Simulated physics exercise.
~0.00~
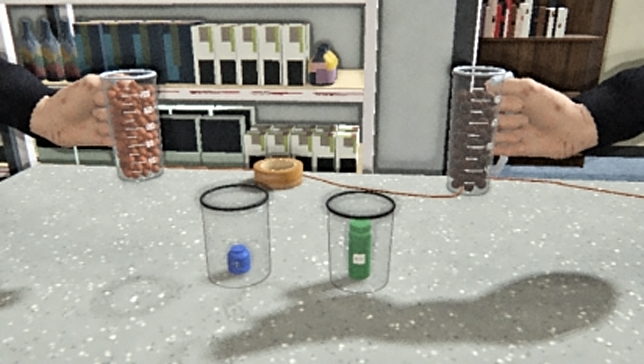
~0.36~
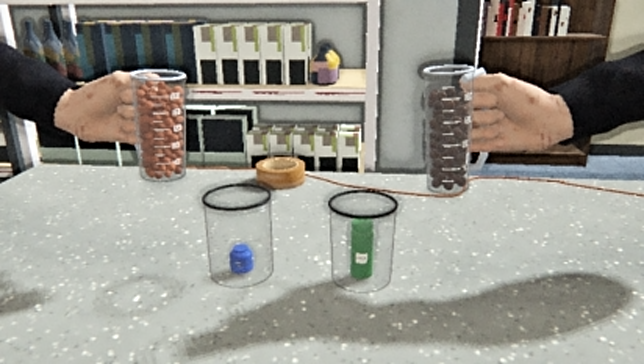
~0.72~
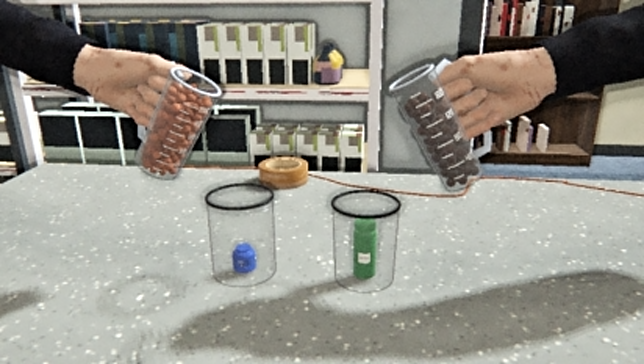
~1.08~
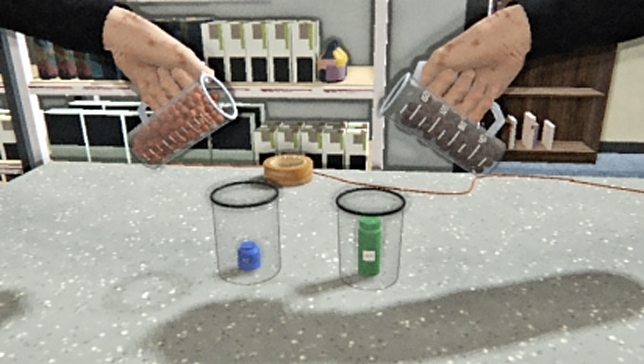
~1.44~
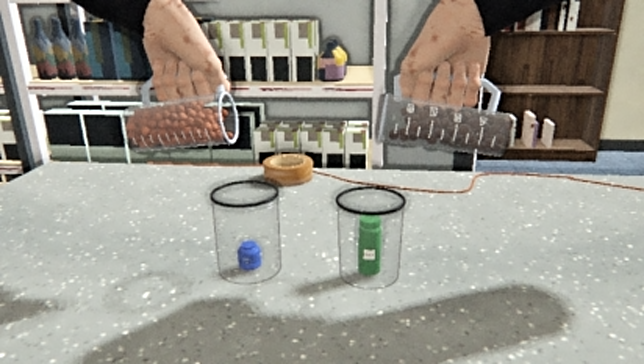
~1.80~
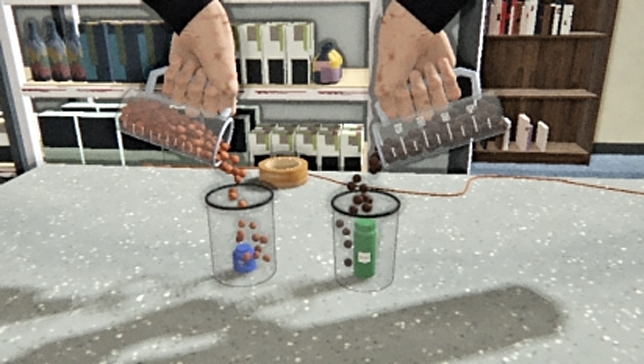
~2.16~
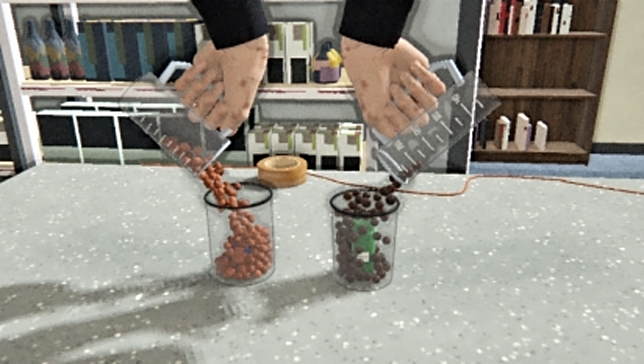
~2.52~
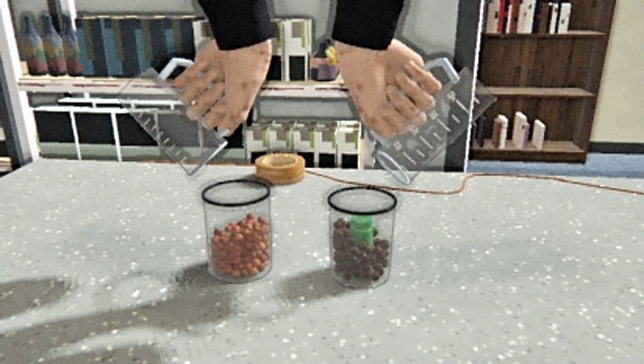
At the start, two hands hold clear cups above a speckled counter, the left one full of orange-brown beads and the right one full of dark brown beads. Below them stand two clear containers, a small blue object in the left and a taller green one in the right. The hands bring the cups inward and tilt them onto their sides, with nothing falling yet. Then beads begin spilling into both containers, and the hands tip the cups further until they are empty. Finally, the orange-brown beads hide the blue object, while the green one still pokes above the dark beads.
